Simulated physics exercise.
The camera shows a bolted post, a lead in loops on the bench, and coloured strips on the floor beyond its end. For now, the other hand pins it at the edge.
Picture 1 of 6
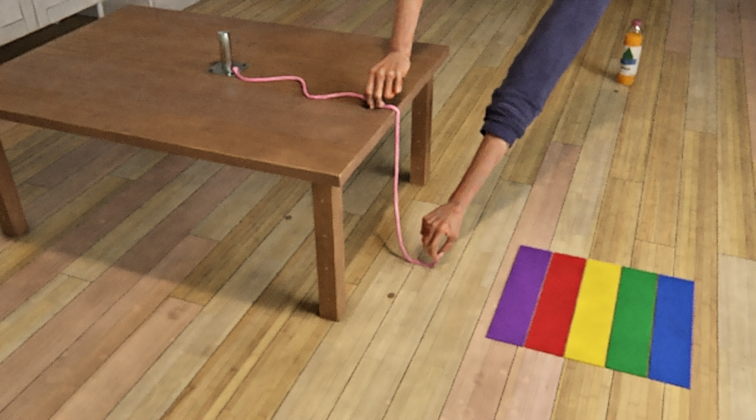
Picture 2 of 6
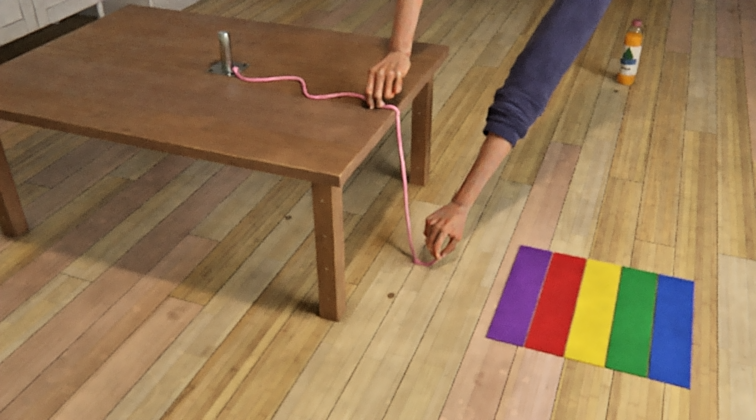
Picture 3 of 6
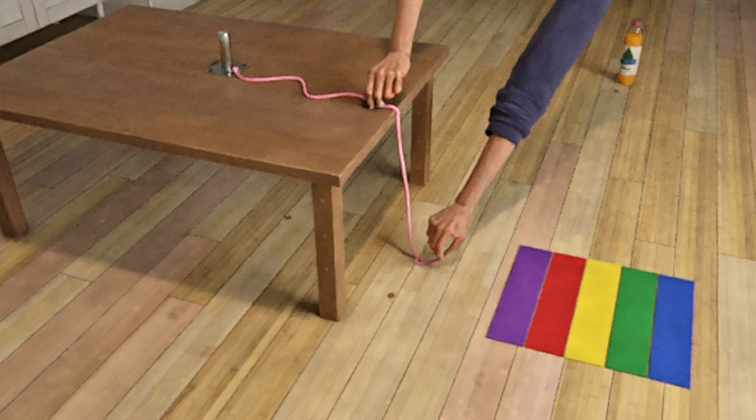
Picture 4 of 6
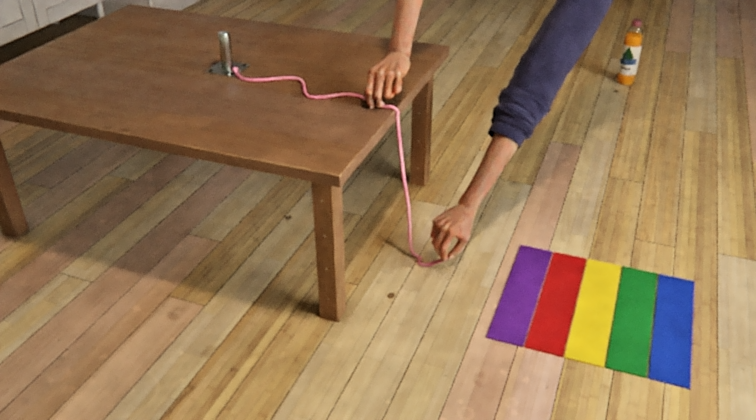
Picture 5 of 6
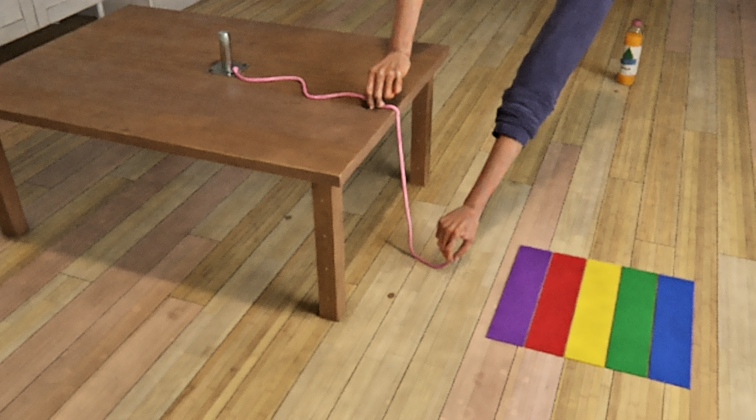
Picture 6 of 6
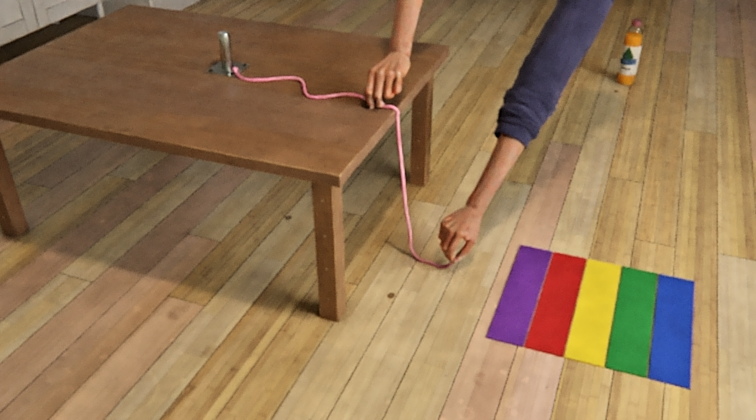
On a wooden floor beside a low brown table, one hand pinned a pink cord at the table's edge while the other drew its lower end slightly right, toward some coloured strips.
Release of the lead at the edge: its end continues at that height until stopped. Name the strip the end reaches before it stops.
Yellow.
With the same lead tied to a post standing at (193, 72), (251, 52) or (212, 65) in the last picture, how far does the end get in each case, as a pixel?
In order, near (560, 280), (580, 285) and (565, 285).
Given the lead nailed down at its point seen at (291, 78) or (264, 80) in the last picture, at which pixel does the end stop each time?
Per try (px): (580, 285), (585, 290).
Early on, end near (514, 273); over purple.
Midway, end near (565, 284); over red.
At the end of the slack, end near (597, 291); over yellow. The end stops over the yellow strip.
